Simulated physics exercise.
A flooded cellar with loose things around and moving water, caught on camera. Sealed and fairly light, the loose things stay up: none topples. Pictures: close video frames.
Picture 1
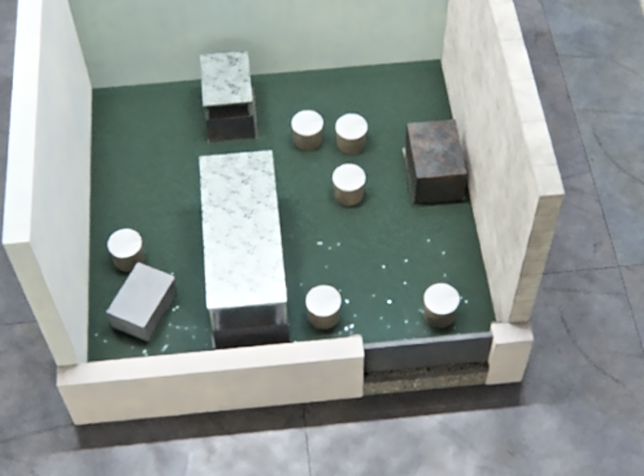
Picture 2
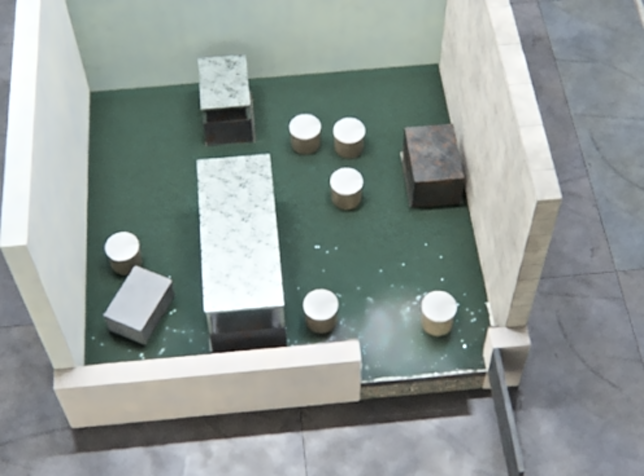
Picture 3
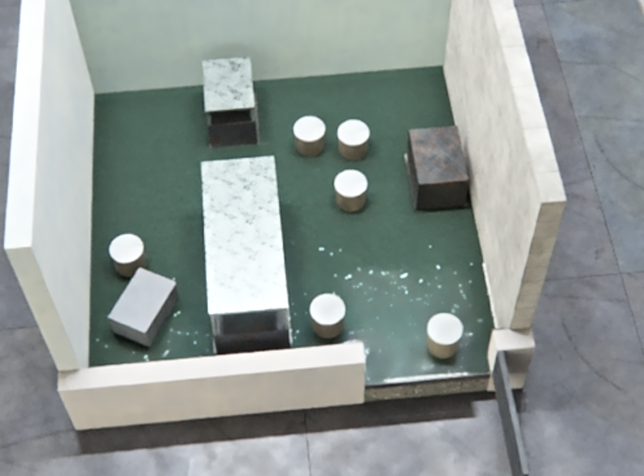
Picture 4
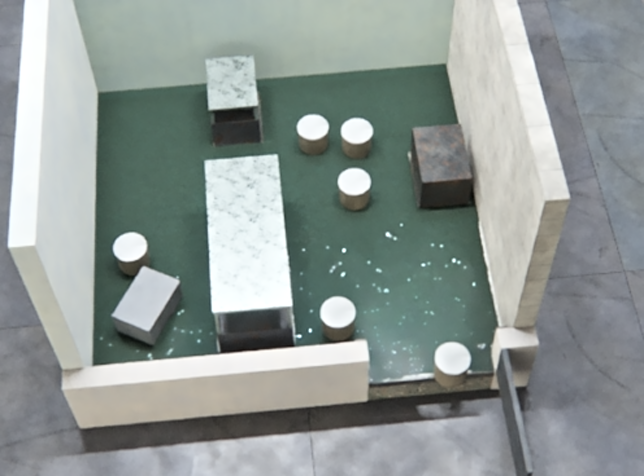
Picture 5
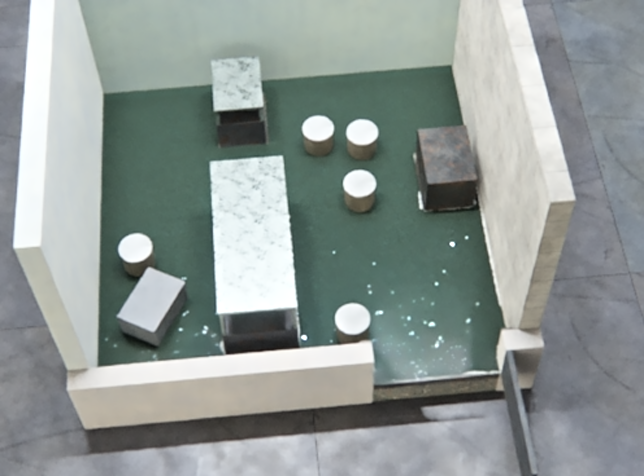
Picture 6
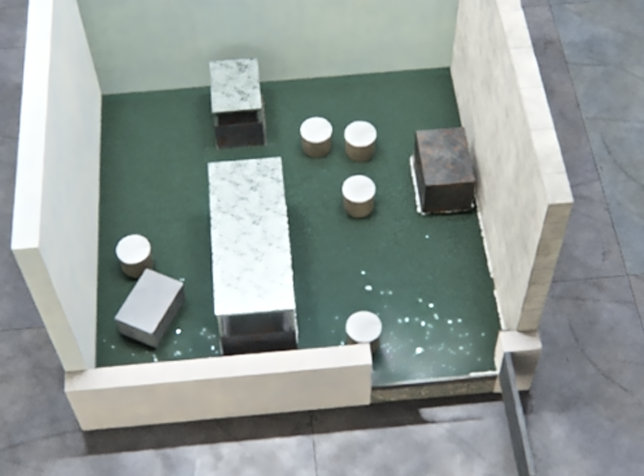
Flooded cellar with a dark gate swinging open, one white-topped pail drifting into the gap and disappearing, another drifting slightly right.
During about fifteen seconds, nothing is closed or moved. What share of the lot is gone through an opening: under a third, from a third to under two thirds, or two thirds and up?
Two thirds and up.
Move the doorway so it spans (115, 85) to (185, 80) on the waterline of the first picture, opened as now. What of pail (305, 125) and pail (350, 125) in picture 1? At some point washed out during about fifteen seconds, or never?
One by one, that comes to got out, then still there.
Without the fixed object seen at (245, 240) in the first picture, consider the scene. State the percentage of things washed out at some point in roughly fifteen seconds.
It works out to 60 %.
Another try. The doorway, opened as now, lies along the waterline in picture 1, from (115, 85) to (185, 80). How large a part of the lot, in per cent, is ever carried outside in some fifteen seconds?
Some 10 per cent.
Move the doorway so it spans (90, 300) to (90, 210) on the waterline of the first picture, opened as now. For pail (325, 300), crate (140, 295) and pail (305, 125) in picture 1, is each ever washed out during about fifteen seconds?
As listed: Kept in, through, out.
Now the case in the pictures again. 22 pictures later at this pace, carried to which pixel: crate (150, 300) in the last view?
Roughly at (183, 317).
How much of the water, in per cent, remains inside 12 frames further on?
My answer is close to 74 percent.
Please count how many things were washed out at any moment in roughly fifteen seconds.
Count: 5.
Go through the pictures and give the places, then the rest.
The first picture shows a pail at (324, 300), afloat; a pail at (349, 177) floats; 0 of 7 have shifted.
The second picture shows a pail at (321, 304), afloat; a pail at (347, 181) floats; 0 of 7 have shifted.
The third picture shows a pail at (328, 309), afloat, close to its start; a pail at (351, 183), afloat; 1 of 7 have shifted.
The fourth picture shows a pail at (338, 312), afloat, close to its start; a pail at (354, 182) floats; 2 of 7 have shifted.
The fifth picture shows a pail at (353, 319) floats, close to its start; a pail at (360, 183), afloat; 2 of 7 have shifted.
The sixth picture shows a pail at (364, 327), afloat, a stride from its start; a pail at (359, 189), afloat, close to its start; 2 of 7 have shifted.
A moment on, 2 of 7 are out; 5 afloat.
Next, 2 of 7 are out; 5 afloat.
Later, 5 of 7 are out; 2 afloat.
In the end, 5 of 7 are out; 2 afloat.
